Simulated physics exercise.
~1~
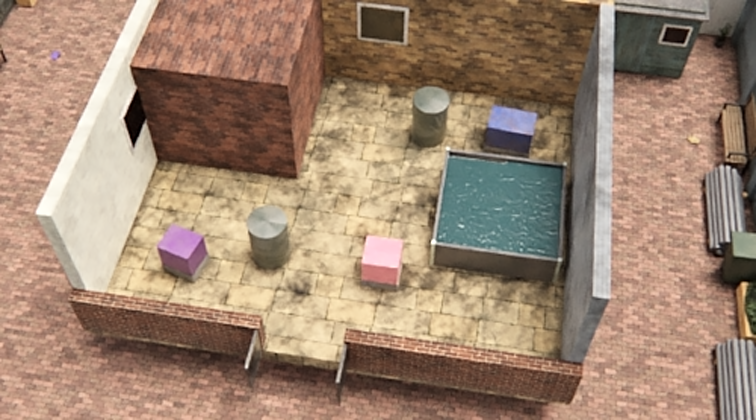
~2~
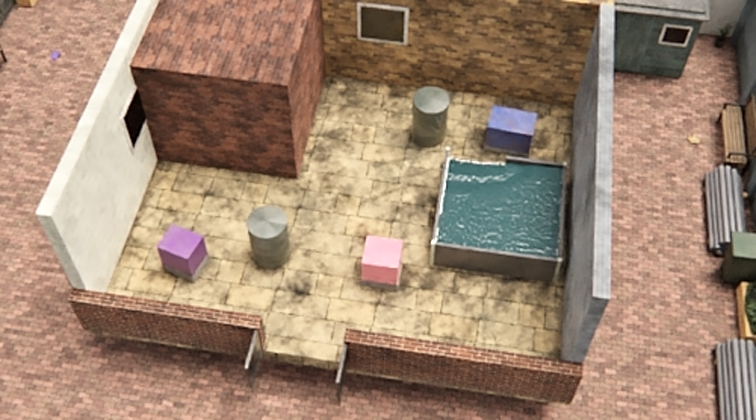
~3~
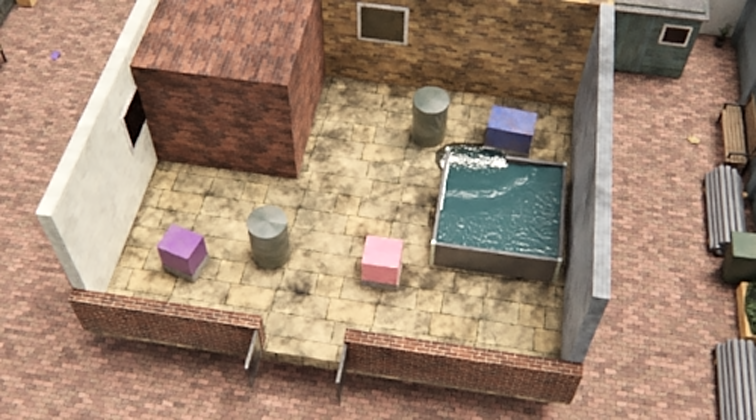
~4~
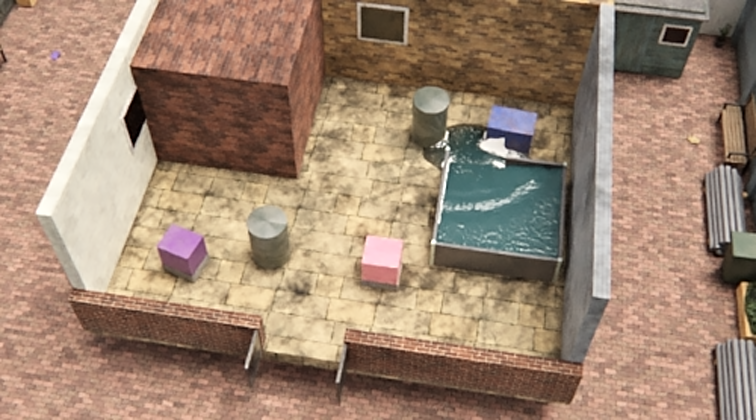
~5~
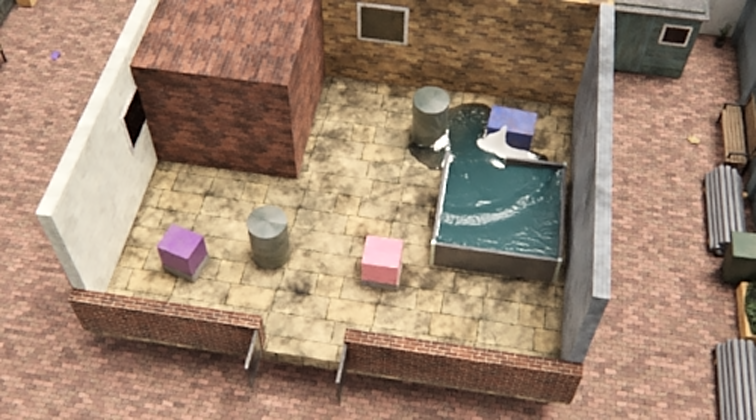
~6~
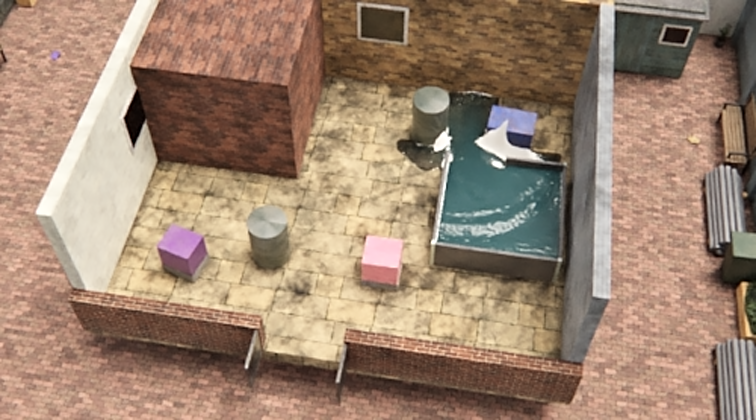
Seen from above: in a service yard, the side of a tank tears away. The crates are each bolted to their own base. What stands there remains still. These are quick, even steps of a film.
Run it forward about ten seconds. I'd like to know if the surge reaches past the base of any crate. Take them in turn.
Here is how it goes: The blue crate is reached; the pink crate is not reached; the purple crate is not reached.
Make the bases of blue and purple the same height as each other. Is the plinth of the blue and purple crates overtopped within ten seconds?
I'd say the blue crate gets swamped and the purple crate is unharmed.
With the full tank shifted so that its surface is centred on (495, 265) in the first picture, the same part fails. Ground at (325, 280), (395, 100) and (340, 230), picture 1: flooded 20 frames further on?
Untouched, submerged, untouched.
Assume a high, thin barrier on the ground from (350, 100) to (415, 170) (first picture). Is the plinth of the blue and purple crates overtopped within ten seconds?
Blue: Reached; purple: Untouched.
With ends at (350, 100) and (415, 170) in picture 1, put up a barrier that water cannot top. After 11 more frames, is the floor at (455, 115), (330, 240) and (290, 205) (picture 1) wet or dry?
As listed: Wet, clear, not flooded.
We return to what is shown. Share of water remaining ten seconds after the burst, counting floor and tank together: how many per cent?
Around 92 percent.
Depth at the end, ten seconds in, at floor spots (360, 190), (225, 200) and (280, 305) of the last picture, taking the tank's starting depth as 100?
Around 10, 2 and 2 percent, in that order.
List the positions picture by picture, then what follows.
The water tank at (501, 205) is whole and still, in the first picture.
The front is at a hidden place, out from the gap on the water tank's far side, in the second picture.
Water pours out on the water tank's far side and has run to (509, 157), in the third picture.
Water pours out on the water tank's far side and has run to (476, 127), in the fourth picture.
The front is at (473, 106), out from the gap on the water tank's far side, in the fifth picture.
Water pours out on the water tank's far side and has run to (457, 94), in the sixth picture.
A moment on, water covers 15 % of the floor; the blue crate water round its plinth, the pink crate not reached, the purple crate not reached.
Next, water covers 30 % of the floor; the blue crate water round its plinth, the pink crate not reached, the purple crate not reached.
Then, water covers 40 % of the floor; the blue crate water round its plinth, the pink crate not reached, the purple crate not reached.
Later, water covers 65 % of the floor; the blue crate water round its plinth, the pink crate water round its plinth, the purple crate water round its plinth.
In the end, water covers 90 % of the floor; the blue crate was topped, the pink crate stayed above the water, the purple crate stayed above the water.
